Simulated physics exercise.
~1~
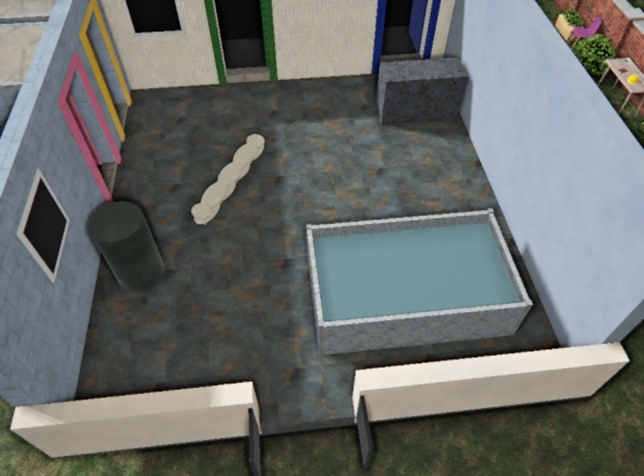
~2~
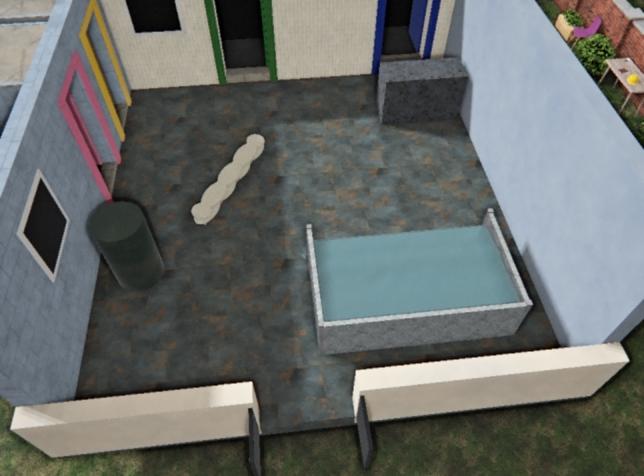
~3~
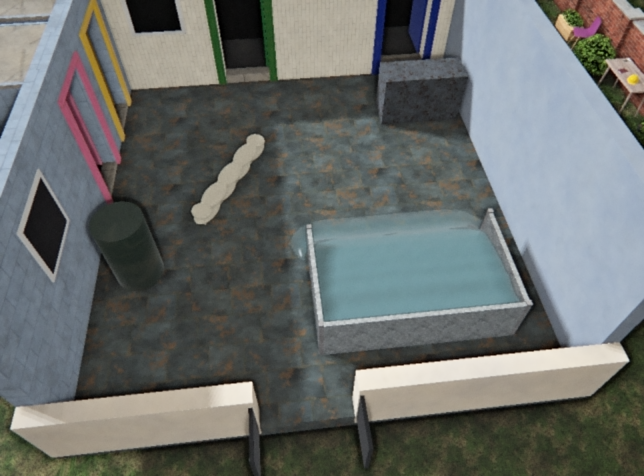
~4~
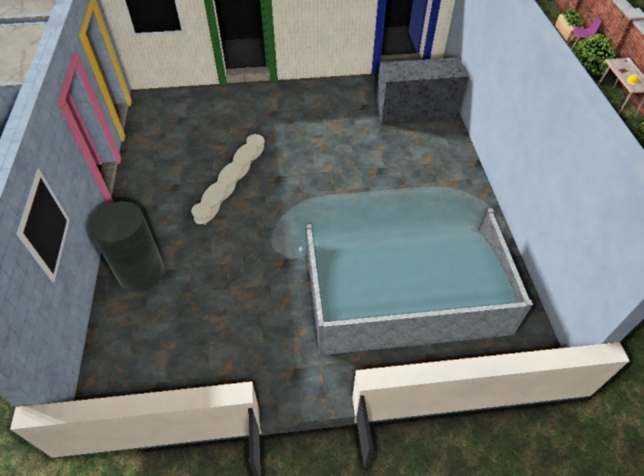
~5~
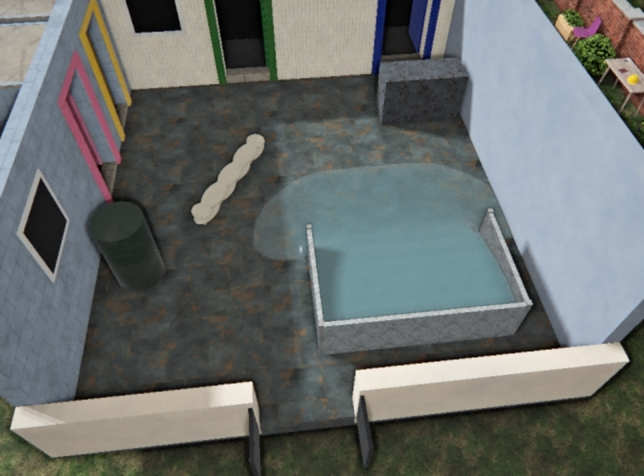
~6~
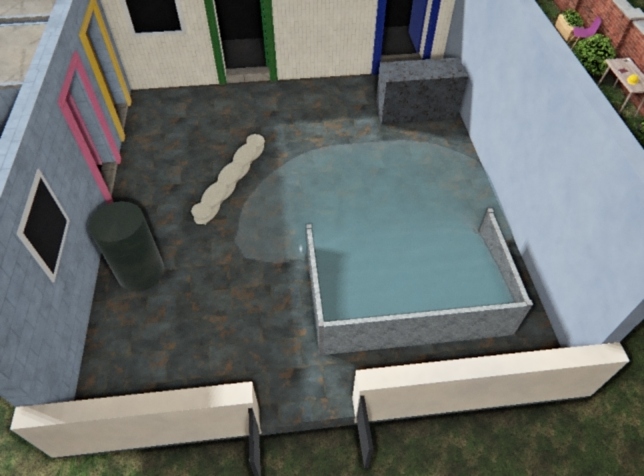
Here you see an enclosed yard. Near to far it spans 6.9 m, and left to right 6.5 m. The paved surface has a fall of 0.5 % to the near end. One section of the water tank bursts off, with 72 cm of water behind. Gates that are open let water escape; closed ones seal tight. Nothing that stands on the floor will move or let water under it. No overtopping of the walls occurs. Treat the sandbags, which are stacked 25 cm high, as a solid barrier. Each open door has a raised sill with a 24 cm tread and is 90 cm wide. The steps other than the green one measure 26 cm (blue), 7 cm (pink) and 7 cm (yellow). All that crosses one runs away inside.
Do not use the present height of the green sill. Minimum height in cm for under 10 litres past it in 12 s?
Approx. 19 cm.
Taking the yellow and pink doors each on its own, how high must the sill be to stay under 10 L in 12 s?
You'd want some 17 cm at yellow and some 5.5 cm at pink.
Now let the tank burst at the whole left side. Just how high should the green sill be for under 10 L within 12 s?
Then something near 7.0 cm.
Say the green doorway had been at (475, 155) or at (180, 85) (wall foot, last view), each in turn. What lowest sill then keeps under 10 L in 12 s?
About 23 cm for the first and 8.0 cm for the second.
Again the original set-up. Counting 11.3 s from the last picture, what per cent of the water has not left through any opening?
Water still present: Approx. 88 %.
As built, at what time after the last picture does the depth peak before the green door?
Near 1.8 seconds.
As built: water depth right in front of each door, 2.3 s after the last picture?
Centimetres: Blue = 14, pink = 0, yellow = 0, green = 19.
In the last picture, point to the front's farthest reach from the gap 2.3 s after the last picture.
The farthest wet point is roughly at (132, 91) in the last view.
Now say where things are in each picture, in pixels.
Still water, 72 cm deep, in the water tank at (412, 267); the green door at (243, 37) is dry, in the first frame.
Water pours out on the far side and has run 0.3 m, to a hidden place; about 6 cm deep outside, 72 cm at the back, in the second frame.
The front is at (326, 222), 0.8 m from the gap on the far side; 2.0 m2 of floor is wet, 69 cm left at the back, in the third frame.
The front is at (329, 197), 1.3 m from the gap on the far side; 4.0 m2 of floor is wet, 62 cm left at the back, in the fourth frame.
The gap is on the far side, the front 1.9 m out at (332, 172); the back of the water tank holds 61 cm, in the fifth frame.
Water pours out on the far side and has run 2.5 m, to (328, 149); about 8 cm deep outside, 56 cm at the back; 2.5 m in a straight line remain to the green door at (243, 37), in the sixth frame.
Then, 0.7 s after the last picture water covers 40 % of the floor, deepest (38 cm) near (462, 119); it has not reached the green door.
Then, 2.3 s after the last picture water covers 55 % of the floor, deepest (29 cm) near (308, 84); 19 cm at the green door, 10 litres in over its 18 cm sill.
Then, 11.3 s after the last picture water covers 95 % of the floor, deepest (12 cm) near (159, 419); 5 cm at the green door, 12 litres in over its 18 cm sill.
At the green door as built, the water peaked near 22 cm, 1.7 s after the last picture.
With a sill of 15 cm, 24 litres would have come in within the 12 s; with 21 cm, 5 litres. So under 10 litres takes about 19 cm.
